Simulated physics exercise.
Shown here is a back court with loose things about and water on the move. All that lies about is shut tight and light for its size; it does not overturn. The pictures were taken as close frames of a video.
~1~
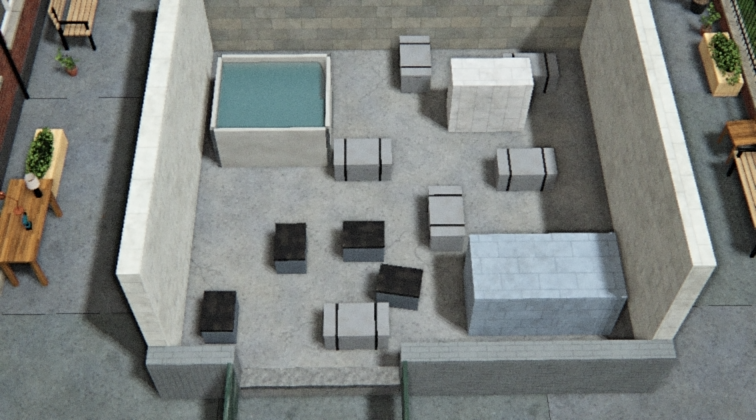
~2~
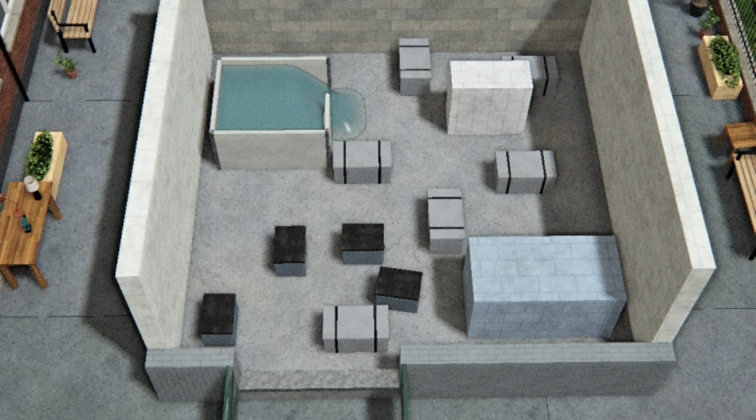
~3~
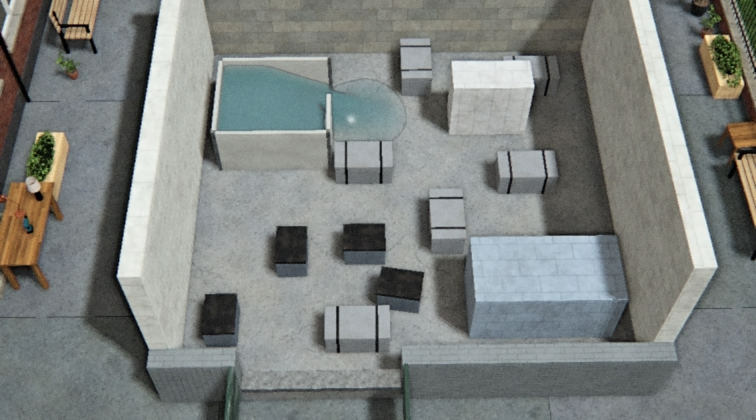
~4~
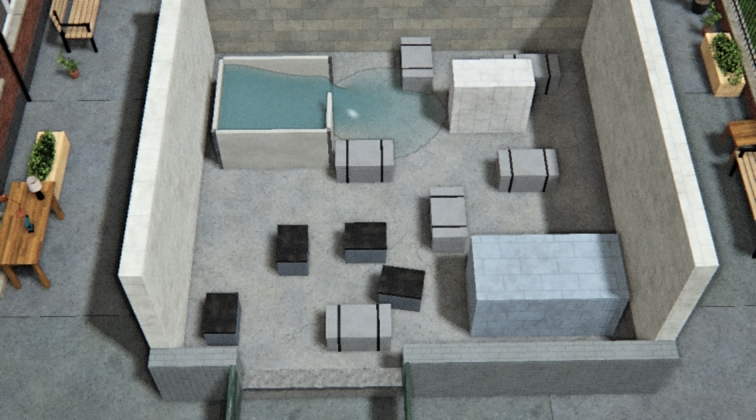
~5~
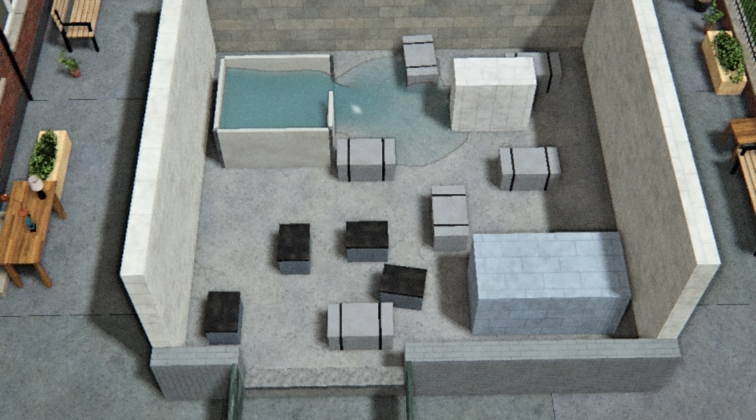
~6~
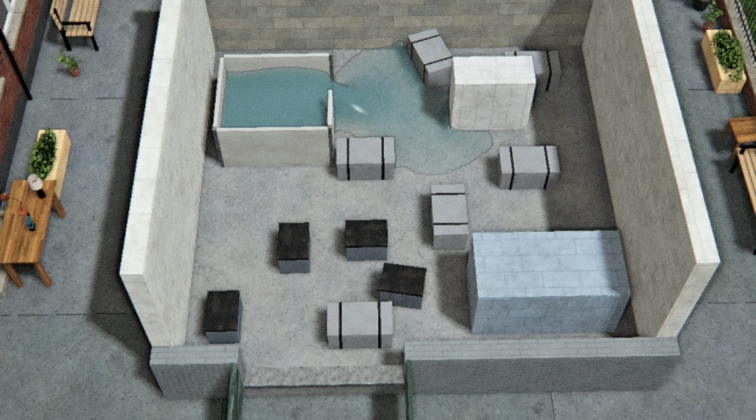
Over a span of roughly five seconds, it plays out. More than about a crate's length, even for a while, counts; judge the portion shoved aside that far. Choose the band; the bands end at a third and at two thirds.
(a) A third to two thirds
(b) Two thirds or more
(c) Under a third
Option c: Under a third.
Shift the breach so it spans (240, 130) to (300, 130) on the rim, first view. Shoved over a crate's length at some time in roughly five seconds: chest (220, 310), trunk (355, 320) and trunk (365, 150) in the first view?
Result per item - displaced that far / displaced that far / short of that distance.
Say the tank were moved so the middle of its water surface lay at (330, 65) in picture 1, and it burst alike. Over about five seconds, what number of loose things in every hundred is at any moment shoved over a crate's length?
Estimate: Around 40 per cent of them.
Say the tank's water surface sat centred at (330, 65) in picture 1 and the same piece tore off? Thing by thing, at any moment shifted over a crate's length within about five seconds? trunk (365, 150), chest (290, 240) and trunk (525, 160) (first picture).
Object by object, in turn: Lingered near its place, lingered near its place, travelled a good distance.
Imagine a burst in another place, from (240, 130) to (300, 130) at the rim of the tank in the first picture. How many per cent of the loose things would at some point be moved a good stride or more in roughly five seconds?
About 50 %.
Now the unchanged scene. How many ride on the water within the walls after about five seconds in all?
By my reckoning the number comes out at 3.
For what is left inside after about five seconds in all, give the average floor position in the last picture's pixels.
(407, 247).
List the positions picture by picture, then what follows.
In the first picture, a trunk at (415, 55) rests on the ground; a trunk at (530, 64) rests on the ground; 0 of 10 have shifted.
In the second picture, a trunk at (415, 58), on the bottom; a trunk at (530, 67) rests on the ground; 0 of 10 have shifted.
In the third picture, a trunk at (416, 58) rests on the ground; a trunk at (531, 67) rests on the ground; 0 of 10 have shifted.
In the fourth picture, a trunk at (417, 57) rests on the ground; a trunk at (532, 65) rests on the ground; 0 of 10 have shifted.
In the fifth picture, a trunk at (420, 55), on the bottom; a trunk at (533, 64) rests on the ground; 0 of 10 have shifted.
In the sixth picture, a trunk at (432, 50) rests on the ground, close to its start; a trunk at (533, 62), on the bottom; 1 of 10 have shifted.
A moment on, 1 of 10 are well off their spots; 0 afloat.
Next, 3 of 10 are well off their spots; 2 afloat.
Later, 3 of 10 are well off their spots; 3 afloat.
In the end, 3 of 10 are well off their spots, and 3 have been at some point; 3 afloat.
